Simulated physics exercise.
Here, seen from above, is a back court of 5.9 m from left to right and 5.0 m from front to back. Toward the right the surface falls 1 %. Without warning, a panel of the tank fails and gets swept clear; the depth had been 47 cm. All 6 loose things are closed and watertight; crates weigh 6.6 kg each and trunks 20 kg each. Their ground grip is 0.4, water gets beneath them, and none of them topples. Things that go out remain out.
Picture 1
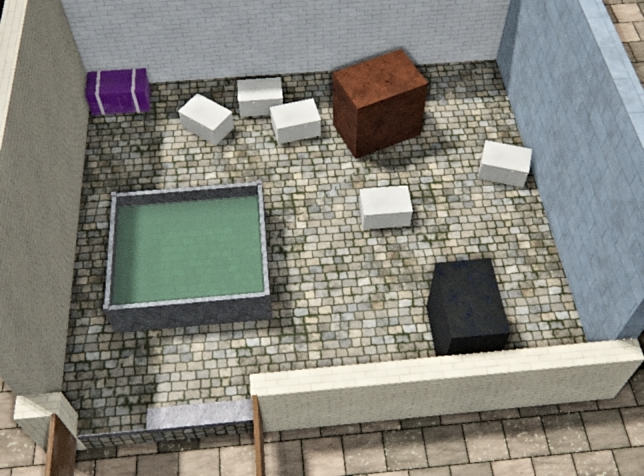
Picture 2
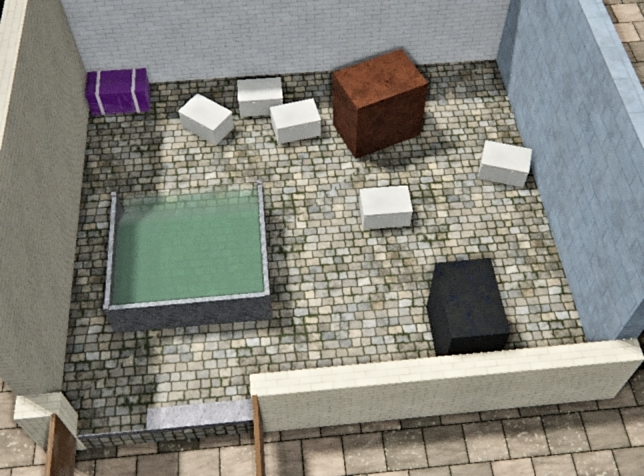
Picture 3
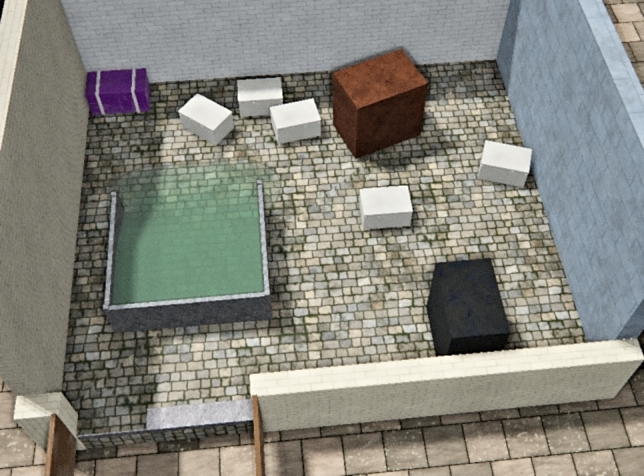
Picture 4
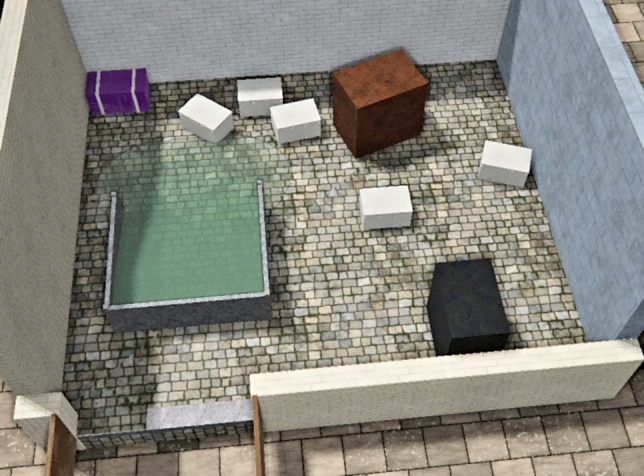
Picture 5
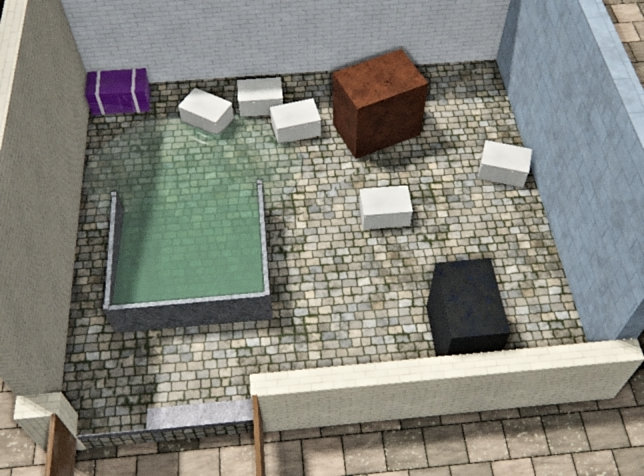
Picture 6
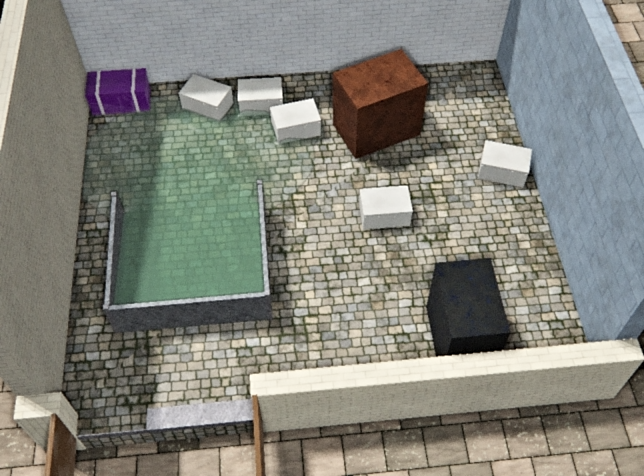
The footage shows a walled cobbled courtyard where the back panel of a tank disappears and green water spreads toward the rear wall, slightly shifting one white block while the purple trunk and the other boxes stay still.
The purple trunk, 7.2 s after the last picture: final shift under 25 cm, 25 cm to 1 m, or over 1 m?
Expect a big change in position.
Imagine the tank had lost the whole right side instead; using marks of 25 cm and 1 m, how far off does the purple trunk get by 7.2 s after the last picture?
Outcome for the purple trunk: No real movement.
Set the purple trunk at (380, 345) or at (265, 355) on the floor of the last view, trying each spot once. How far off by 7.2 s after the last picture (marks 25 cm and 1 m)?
Try one: It hardly moves. Try two: It hardly moves.
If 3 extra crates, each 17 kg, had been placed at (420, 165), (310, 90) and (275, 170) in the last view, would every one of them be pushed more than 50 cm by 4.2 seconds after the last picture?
From first to last: Does not reach it, surpasses it, surpasses it.
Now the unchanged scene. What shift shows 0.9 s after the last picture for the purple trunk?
Roughly 10 centimetres by that point.
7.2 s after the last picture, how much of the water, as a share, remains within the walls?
Around 96 % of the water.
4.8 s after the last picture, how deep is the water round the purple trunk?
6 cm or so.
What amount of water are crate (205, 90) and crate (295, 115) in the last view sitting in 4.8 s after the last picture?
First about 10 cm, second about 7 cm.
Then, 0.9 s after the last picture the purple trunk is near (110, 64), 0.1 m from its start, afloat; 0 of 6 are out; 3 afloat.
Then, 2.8 s after the last picture the purple trunk is near (145, 115), 0.9 m from its start, afloat; 0 of 6 are out; 4 afloat.
Then, 4.8 s after the last picture the purple trunk is near (183, 154), 1.7 m from its start, afloat; 0 of 6 are out; 4 afloat.
Then, 7.2 s after the last picture the purple trunk is near (215, 162), 2.0 m from its start, afloat; 0 of 6 are out; 6 afloat.
